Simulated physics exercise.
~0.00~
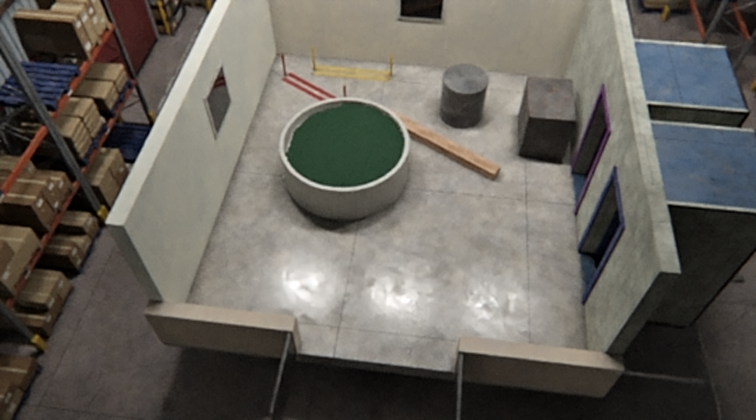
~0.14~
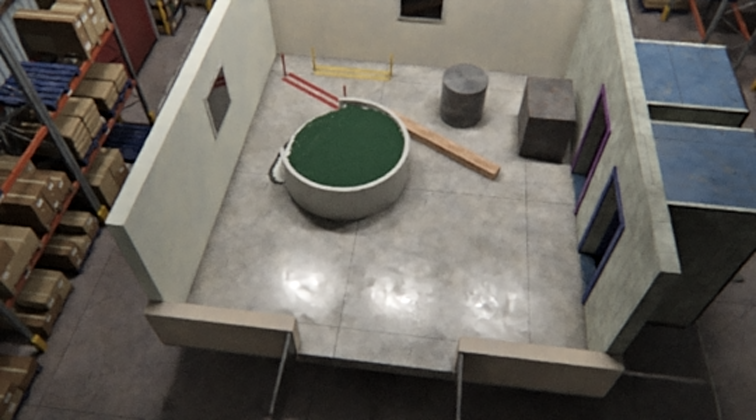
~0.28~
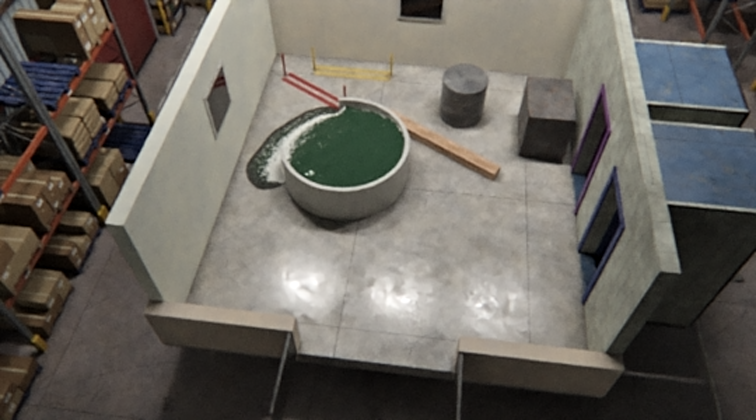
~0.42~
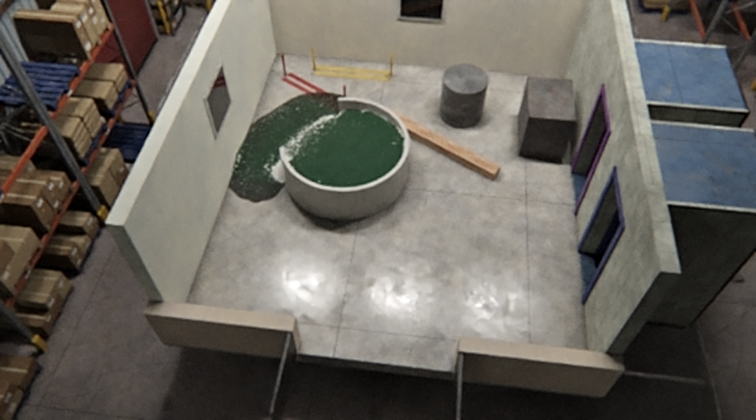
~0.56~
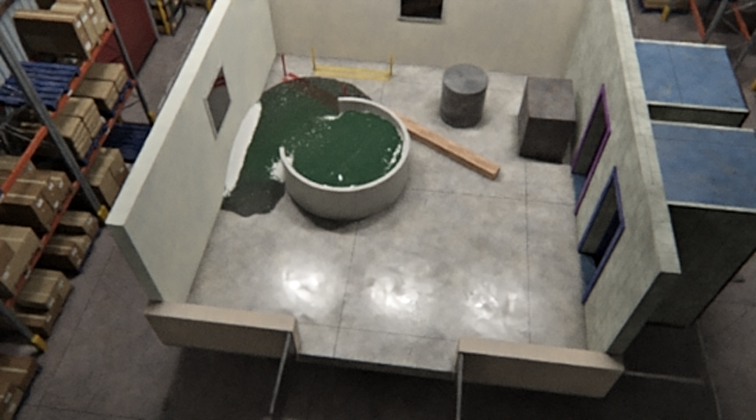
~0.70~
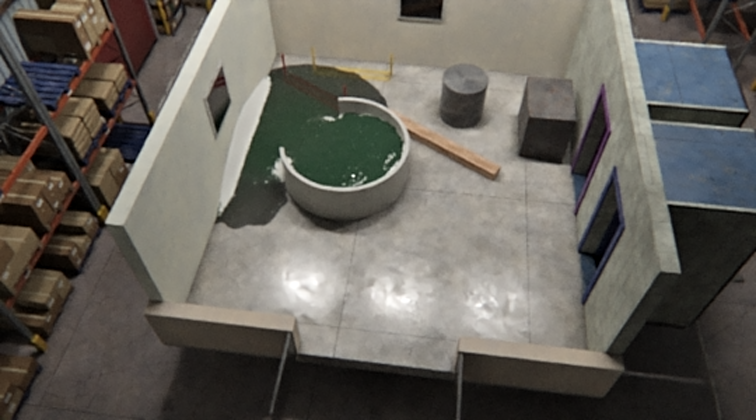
A round tank of green water stood in a roofless room until its left side opened, and the water poured out, spread across the floor to the left wall, and ran back over the red outline.
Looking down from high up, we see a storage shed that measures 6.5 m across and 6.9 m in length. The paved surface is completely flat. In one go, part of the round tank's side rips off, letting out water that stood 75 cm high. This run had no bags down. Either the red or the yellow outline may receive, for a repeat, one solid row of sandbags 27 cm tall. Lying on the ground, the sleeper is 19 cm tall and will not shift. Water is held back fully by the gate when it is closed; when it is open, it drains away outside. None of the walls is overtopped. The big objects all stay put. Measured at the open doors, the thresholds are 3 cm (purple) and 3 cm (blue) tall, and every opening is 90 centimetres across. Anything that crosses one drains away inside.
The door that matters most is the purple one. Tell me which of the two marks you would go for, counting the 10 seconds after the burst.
I would go for the red one.
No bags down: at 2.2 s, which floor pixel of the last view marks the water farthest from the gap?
Tip position: Roughly (179, 324), last view.
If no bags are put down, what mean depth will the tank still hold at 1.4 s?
On average it sits near 40 cm.
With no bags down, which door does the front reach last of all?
Final door reached: Blue.
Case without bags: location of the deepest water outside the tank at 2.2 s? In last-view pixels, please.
I'd point to somewhere near (273, 64).
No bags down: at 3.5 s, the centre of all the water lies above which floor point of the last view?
The water's centre sits about at (334, 137).
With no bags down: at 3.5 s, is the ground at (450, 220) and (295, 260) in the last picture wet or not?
Bone dry, soaked.
After 1.4 s water covers 20 % of the floor and is deepest (61 cm) near (275, 59) in the run without bags; in at the purple door, 0 L with no bags, 0 L with the row on red, 0 L on yellow.
After 2.2 s water covers 35 % of the floor and is deepest (52 cm) near (273, 64) in the run without bags; in at the purple door, 0 L with no bags, 0 L with the row on red, 0 L on yellow.
After 3.5 s water covers 60 % of the floor and is deepest (28 cm) near (277, 54) in the run without bags; in at the purple door, 0 L with no bags, 0 L with the row on red, 0 L on yellow.
After 6.0 s water covers 85 % of the floor and is deepest (26 cm) near (558, 78) in the run without bags; in at the purple door, 13 L with no bags, 1 L with the row on red, 6 L on yellow.
After 10.0 s water covers 95 % of the floor and is deepest (15 cm) near (482, 111) in the run without bags; in at the purple door, 27 L with no bags, 4 L with the row on red, 30 L on yellow.
